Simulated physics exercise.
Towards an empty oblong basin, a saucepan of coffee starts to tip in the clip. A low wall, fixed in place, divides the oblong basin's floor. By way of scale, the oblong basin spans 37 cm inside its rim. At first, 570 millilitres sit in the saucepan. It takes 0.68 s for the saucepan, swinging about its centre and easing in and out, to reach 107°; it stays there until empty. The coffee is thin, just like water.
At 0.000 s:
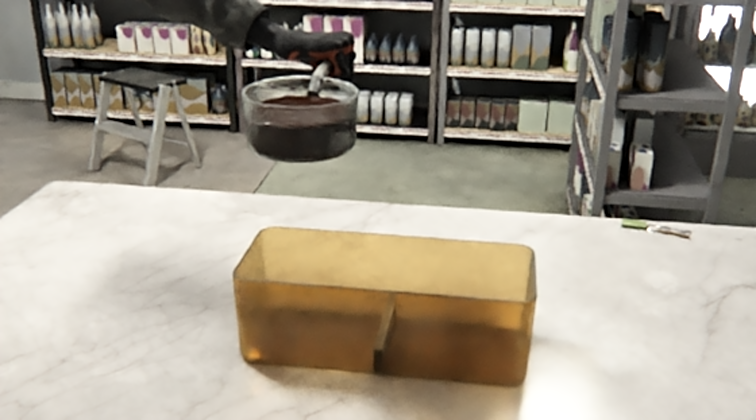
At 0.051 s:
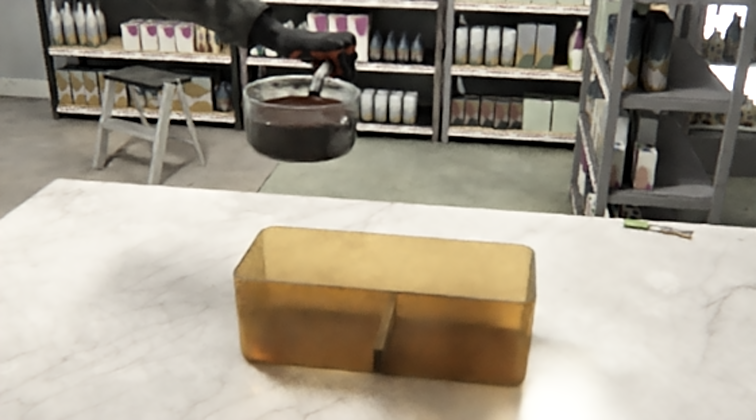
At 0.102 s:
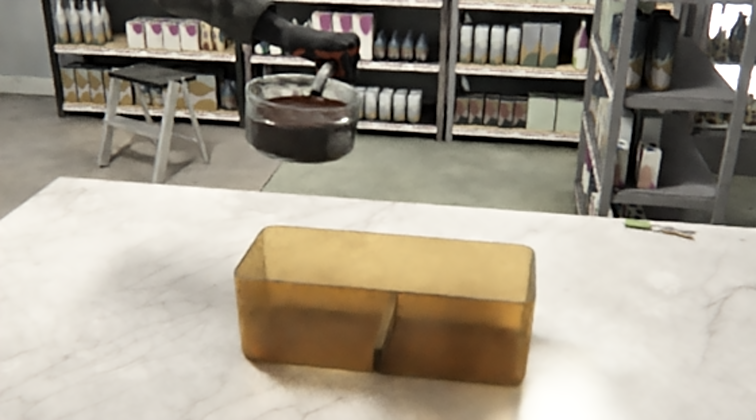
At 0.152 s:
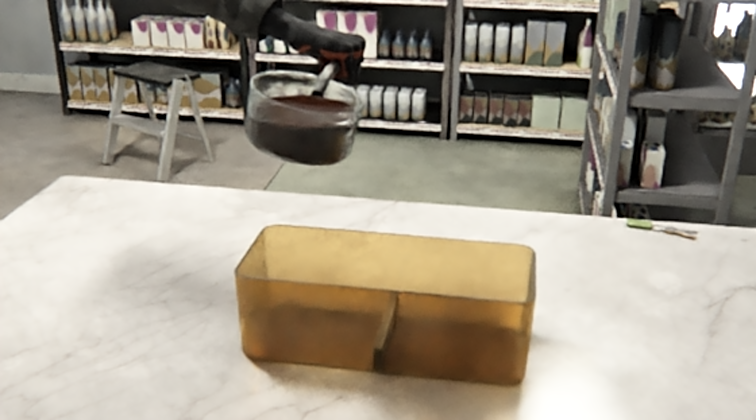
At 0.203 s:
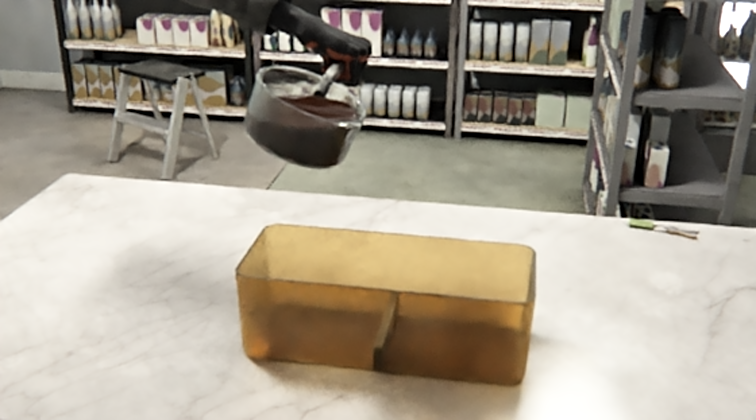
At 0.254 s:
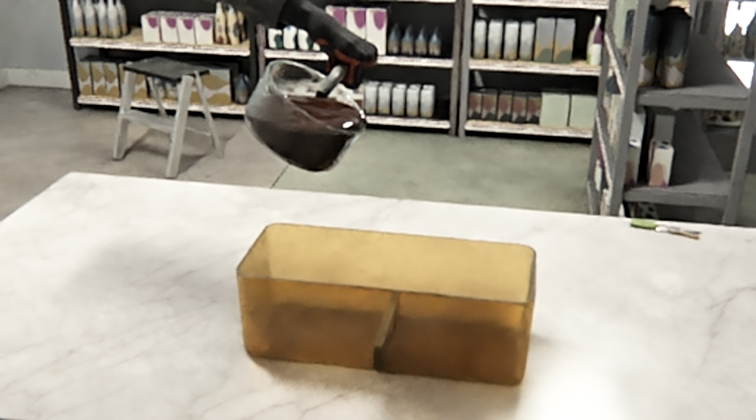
In a storeroom with grey metal shelves of bottles and boxes, the view looks slightly down across a white marbled tabletop. An empty, translucent amber oblong basin with a low wall across its floor sits in front, a green-tipped tool lies at right, and a grey step stool stands behind at left. Above the basin, a dark mechanical arm gradually tilts a clear saucepan of dark coffee rightward, while the camera shifts slightly.
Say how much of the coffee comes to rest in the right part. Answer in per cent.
About 65 per cent comes to rest there.
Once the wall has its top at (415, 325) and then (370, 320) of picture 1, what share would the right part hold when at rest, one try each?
30 per cent first, 85 per cent second.
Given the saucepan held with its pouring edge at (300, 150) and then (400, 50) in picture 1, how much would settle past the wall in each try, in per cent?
I'd say 15 percent on the first go, 85 percent on the next.
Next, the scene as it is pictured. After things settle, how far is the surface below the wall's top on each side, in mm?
Measured: Left around 26 mm, right around 20 mm.
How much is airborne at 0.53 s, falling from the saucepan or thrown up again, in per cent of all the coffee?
Some 56 per cent.
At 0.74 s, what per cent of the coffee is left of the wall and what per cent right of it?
20 on the left and 66 on the right, roughly.
By 0.53 s the tilt is 95° and 27 per cent is still to pour, 1 is left of the wall and 18 right of it.
By 0.74 s the tilt is 107° and 5 per cent is still to pour, 20 is left of the wall and 65 right of it.
By 0.95 s the tilt is 107° and 0 per cent is still to pour, 33 is left of the wall and 65 right of it.
By 1.18 s the tilt is 107° and 0 per cent is still to pour, 34 is left of the wall and 65 right of it.
At rest 34 per cent lies left of the wall, 65 right of it and 1 outside.
